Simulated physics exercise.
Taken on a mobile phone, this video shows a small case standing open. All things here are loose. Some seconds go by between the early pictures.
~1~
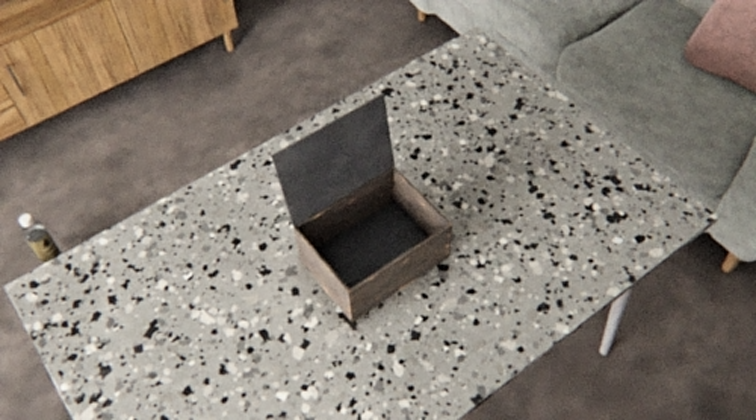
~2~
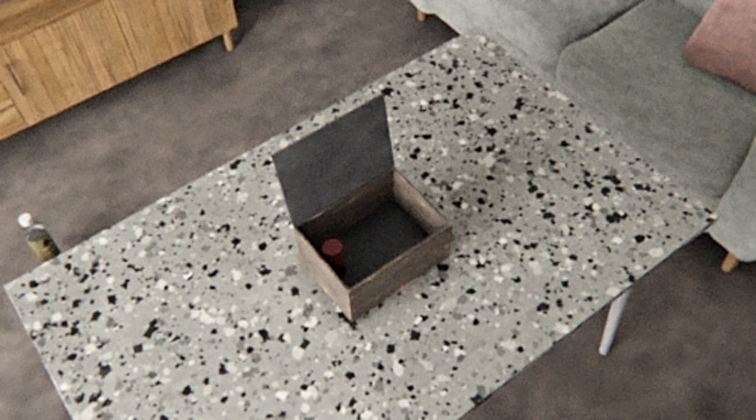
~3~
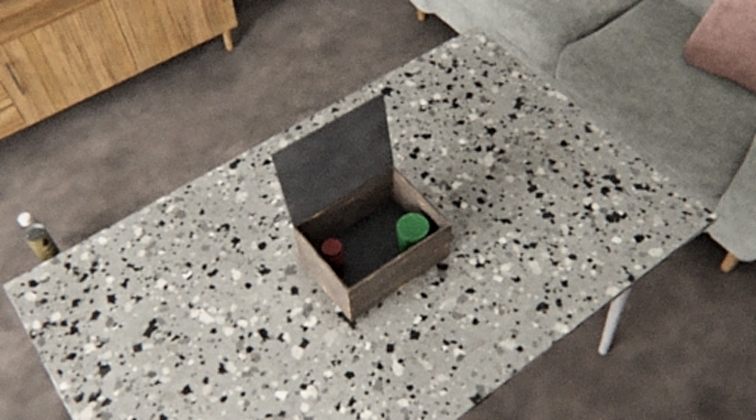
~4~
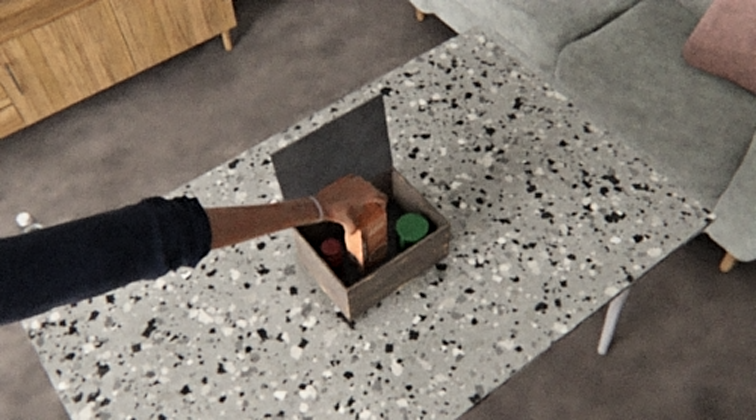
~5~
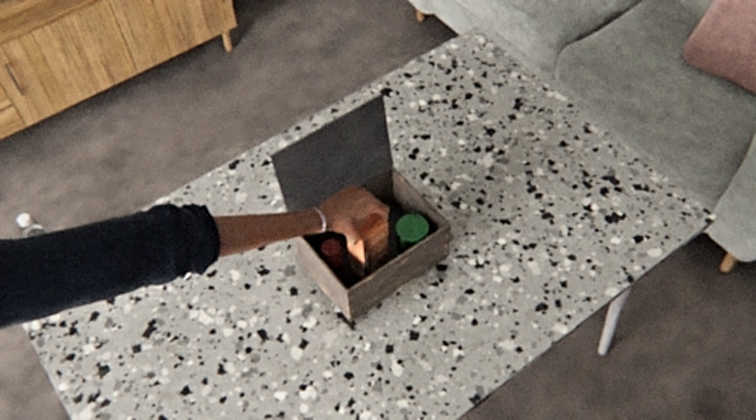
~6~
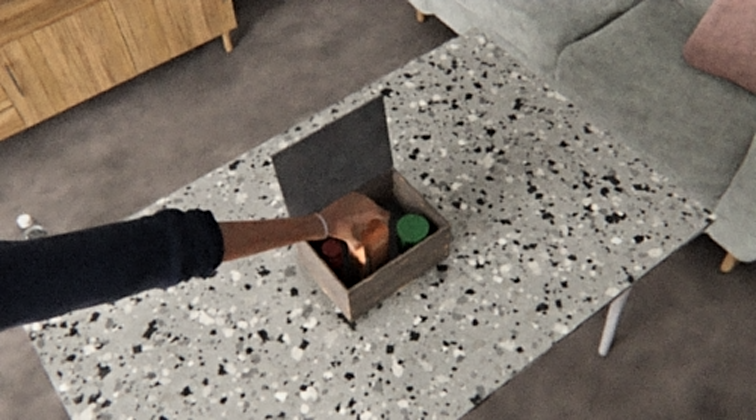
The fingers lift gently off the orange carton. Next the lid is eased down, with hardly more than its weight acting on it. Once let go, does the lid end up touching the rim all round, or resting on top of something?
The lid ends up resting on top of something.
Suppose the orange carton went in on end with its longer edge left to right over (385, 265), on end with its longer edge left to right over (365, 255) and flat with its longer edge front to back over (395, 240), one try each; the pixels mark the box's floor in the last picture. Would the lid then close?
With the first placement it can't come down; with the second it can't come down; with the third it drops into place.
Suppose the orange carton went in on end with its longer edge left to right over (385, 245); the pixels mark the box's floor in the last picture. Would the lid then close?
After that, the lid lies down snugly.
Then, 1.30 s later than the last frame, lid 79° above the rim.
Then, 1.70 s later than the last frame, lid 48° above the rim.
When it is over, lid 26° above the rim; all 3 as before. End places, in pixels of the last picture, orange carton near (369, 252).
